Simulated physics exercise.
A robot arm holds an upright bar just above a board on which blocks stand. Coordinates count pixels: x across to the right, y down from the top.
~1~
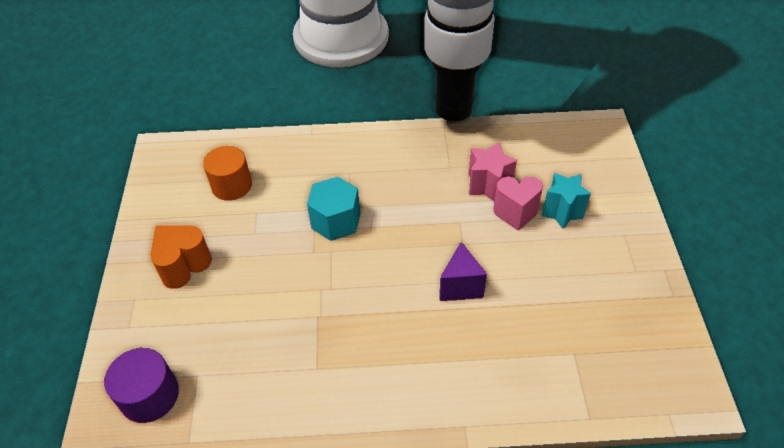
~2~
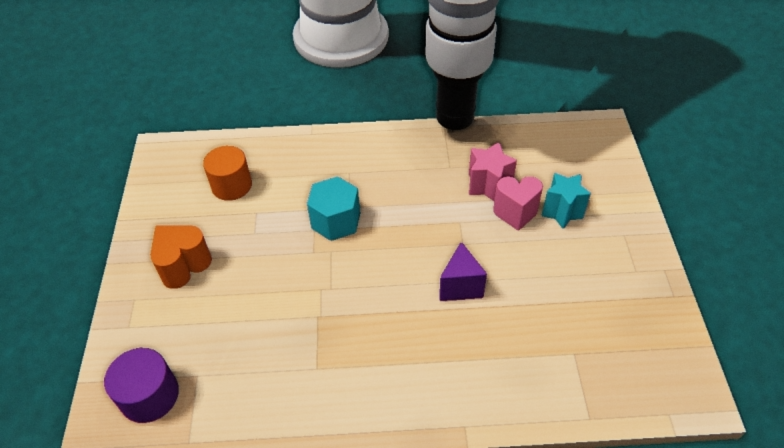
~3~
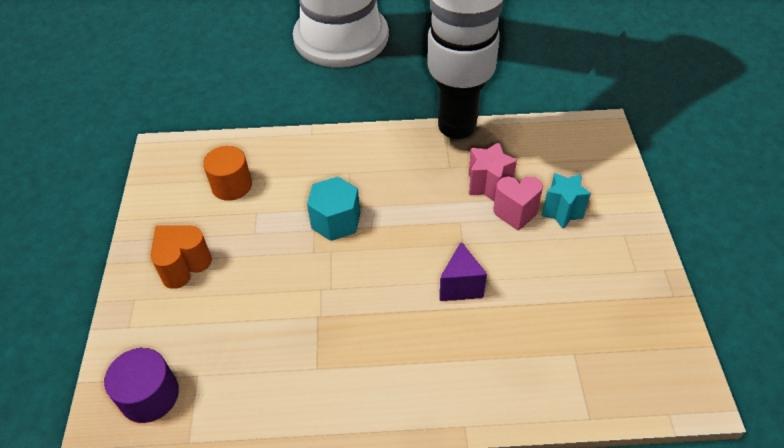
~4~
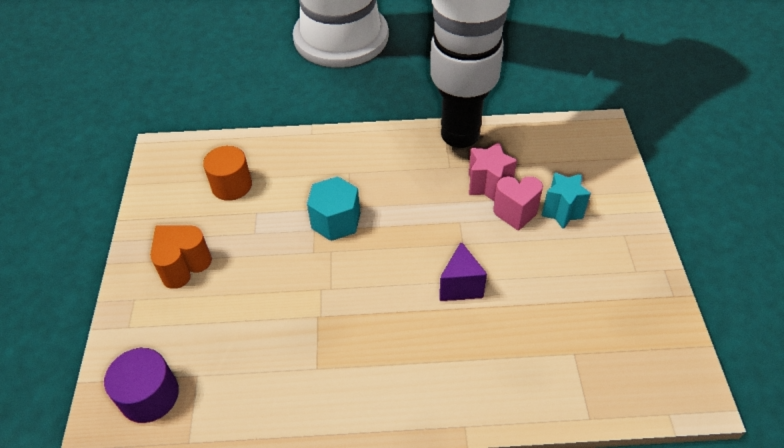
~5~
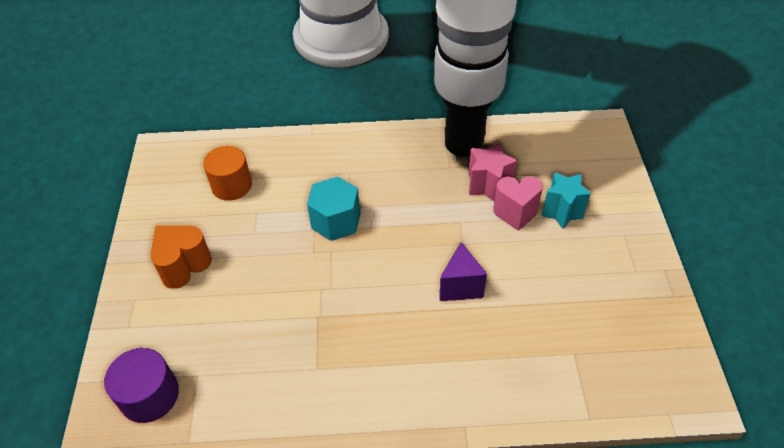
On the wooden board, the robot arm's black bar moves slightly toward the pink star.
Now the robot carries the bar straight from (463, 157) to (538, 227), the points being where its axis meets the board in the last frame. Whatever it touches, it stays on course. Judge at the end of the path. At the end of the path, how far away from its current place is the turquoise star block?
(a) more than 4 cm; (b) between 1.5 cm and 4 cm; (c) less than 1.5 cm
Letter c.
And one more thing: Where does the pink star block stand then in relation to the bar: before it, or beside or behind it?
By then it is in front of the bar.
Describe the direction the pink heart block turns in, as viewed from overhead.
Seen from above, counterclockwise.
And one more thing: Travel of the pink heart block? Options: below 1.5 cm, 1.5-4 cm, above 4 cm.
Final distance: More than 4 cm.
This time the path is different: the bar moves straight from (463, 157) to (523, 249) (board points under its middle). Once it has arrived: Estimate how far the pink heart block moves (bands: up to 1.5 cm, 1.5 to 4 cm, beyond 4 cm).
Over 4 cm.
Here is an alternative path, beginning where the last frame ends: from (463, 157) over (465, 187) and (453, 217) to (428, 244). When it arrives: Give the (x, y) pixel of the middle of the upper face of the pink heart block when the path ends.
Expect it around (534, 202).
What follows on the original path. One third of the way, bar (490, 167); pink star block (504, 181); pink heart block (531, 203), turned 55° anticlockwise.
Two thirds of the way, bar (514, 190); pink star block (527, 206); pink heart block (552, 231), turned 50° anticlockwise.
At the end, bar (541, 214); pink star block (550, 233), turned 15° clockwise; pink heart block (572, 261), turned 45° anticlockwise; turquoise star block (578, 192), turned 45° anticlockwise.
